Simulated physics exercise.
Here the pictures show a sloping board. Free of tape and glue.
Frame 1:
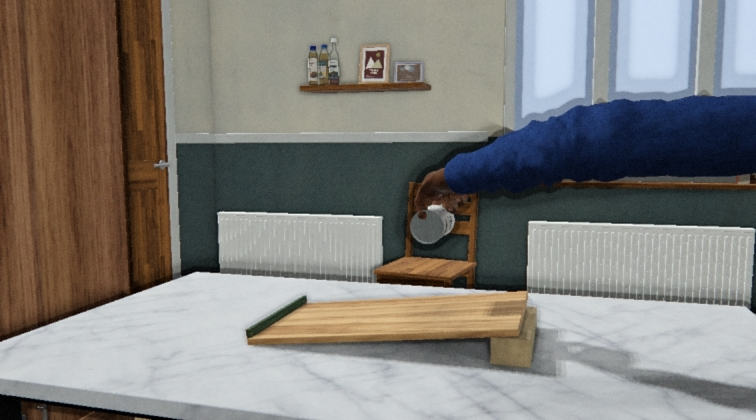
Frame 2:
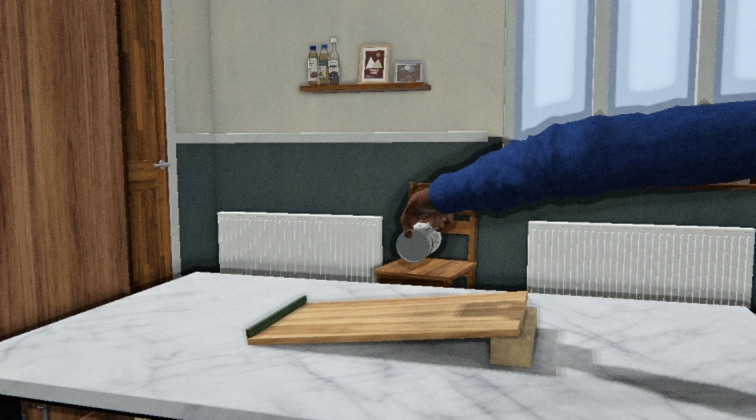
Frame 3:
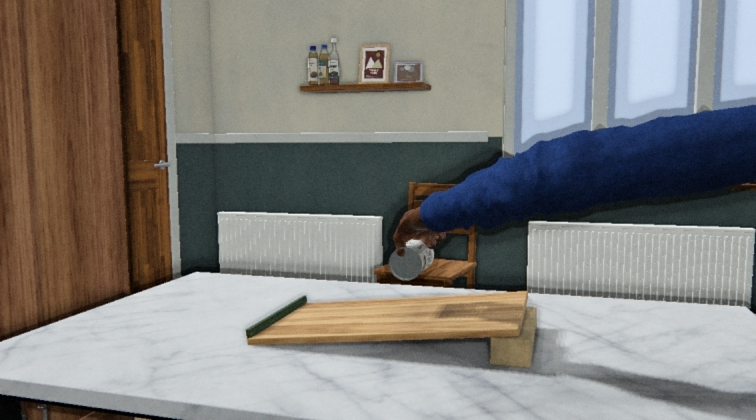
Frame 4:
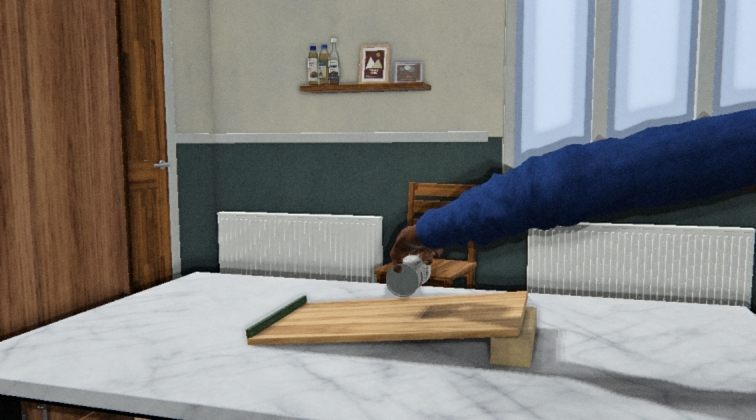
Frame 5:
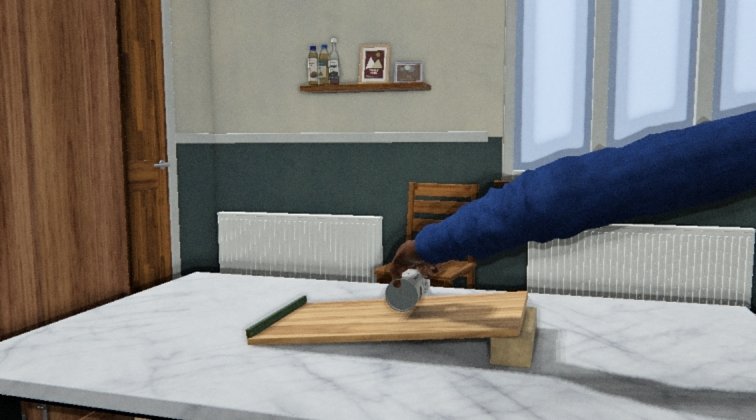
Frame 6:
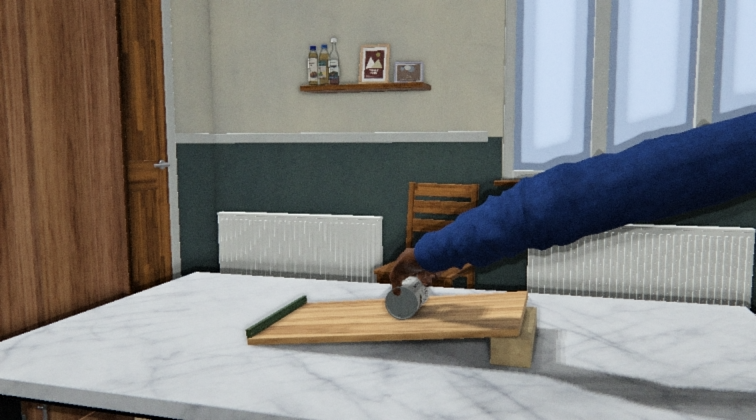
At the start, a hand in a blue sleeve holds a white tin in the air above a sloping wooden board on a marble table. The arm lowers the tin, shifting it slightly left on the way down. By the end, the tin rests on its side on the board, still under the hand.
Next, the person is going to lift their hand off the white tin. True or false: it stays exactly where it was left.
False.
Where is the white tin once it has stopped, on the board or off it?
White tin - still on top.
Then, 0.50 s later than the last frame, white tin moved about its own width near (384, 298).
Then, 0.70 s later than the last frame, white tin moved well along near (355, 300).
Then, 0.90 s later than the last frame, white tin moved well along near (315, 302).
Then, 1.00 s later than the last frame, white tin moved well along near (292, 303).
When it is over, moved from the start, white tin. End places, in pixels of the last picture, white tin near (293, 303). The white tin goes downhill.
